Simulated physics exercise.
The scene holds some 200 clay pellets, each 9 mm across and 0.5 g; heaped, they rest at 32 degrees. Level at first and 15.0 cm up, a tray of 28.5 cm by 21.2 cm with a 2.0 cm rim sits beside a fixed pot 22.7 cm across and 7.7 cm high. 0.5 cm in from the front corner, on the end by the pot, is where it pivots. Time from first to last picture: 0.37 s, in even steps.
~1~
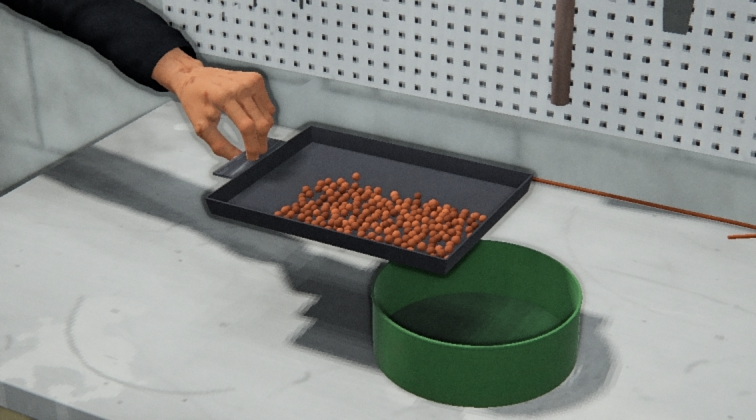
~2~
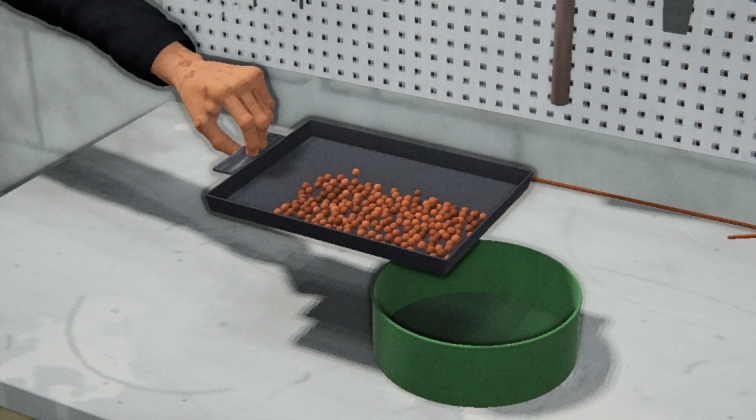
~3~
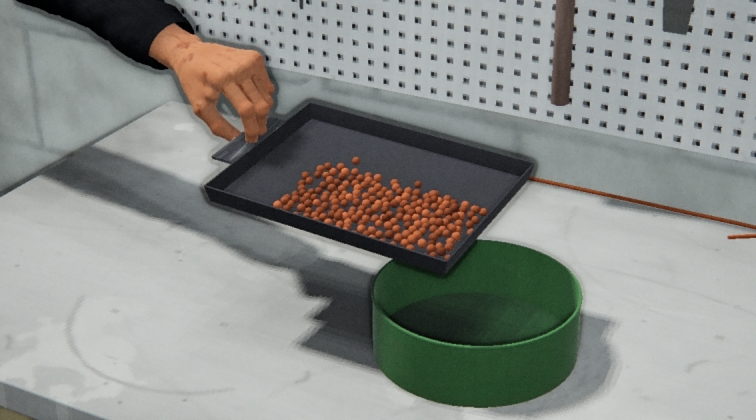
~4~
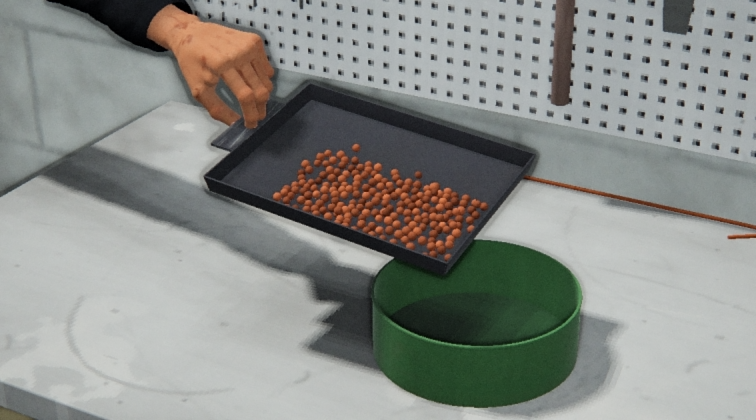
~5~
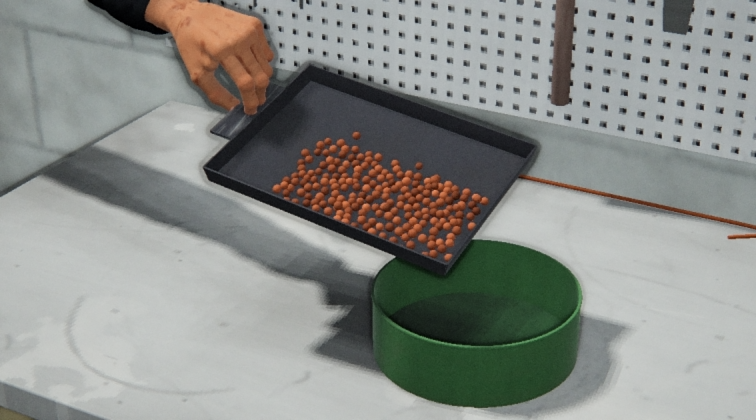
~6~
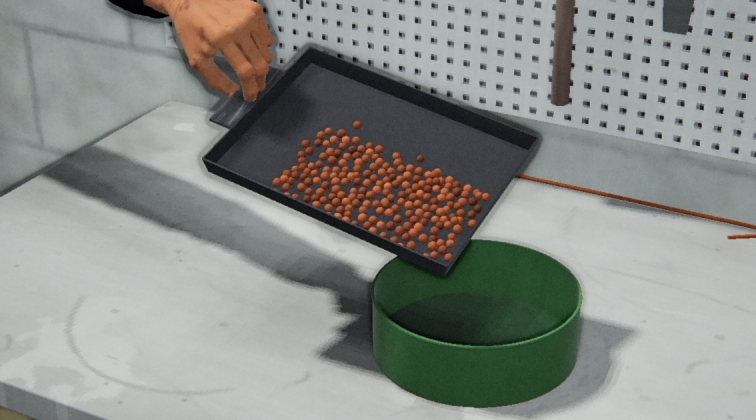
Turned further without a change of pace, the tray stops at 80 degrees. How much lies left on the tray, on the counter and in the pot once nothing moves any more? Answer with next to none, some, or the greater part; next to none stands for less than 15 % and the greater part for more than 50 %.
Tray: The greater part; counter: Next to none; pot: Next to none.
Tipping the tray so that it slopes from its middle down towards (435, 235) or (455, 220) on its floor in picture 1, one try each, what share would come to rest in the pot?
I'd put it at about 0 per cent for the first tilt and about 0 per cent for the second.
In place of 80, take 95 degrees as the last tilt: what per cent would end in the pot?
The pot would get around 0 per cent.
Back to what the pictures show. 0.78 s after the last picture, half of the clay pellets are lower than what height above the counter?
Some 24 cm above the counter.
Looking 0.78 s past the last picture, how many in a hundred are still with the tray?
Around 100 percent.
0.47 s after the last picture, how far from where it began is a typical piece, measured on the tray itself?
Around 3 centimetres.
Then, 0.47 s after the last picture, tilt 48 degrees; the tray holds 100 %, the pot 0 %.
Then, 0.78 s after the last picture, tilt 68 degrees; the tray holds 100 %, the pot 0 %.
Then, 1.19 s after the last picture, tilt 80 degrees; the tray holds 100 %, the pot 0 %.
In the end, tray 100 %, counter 0 %, pot 0 %.
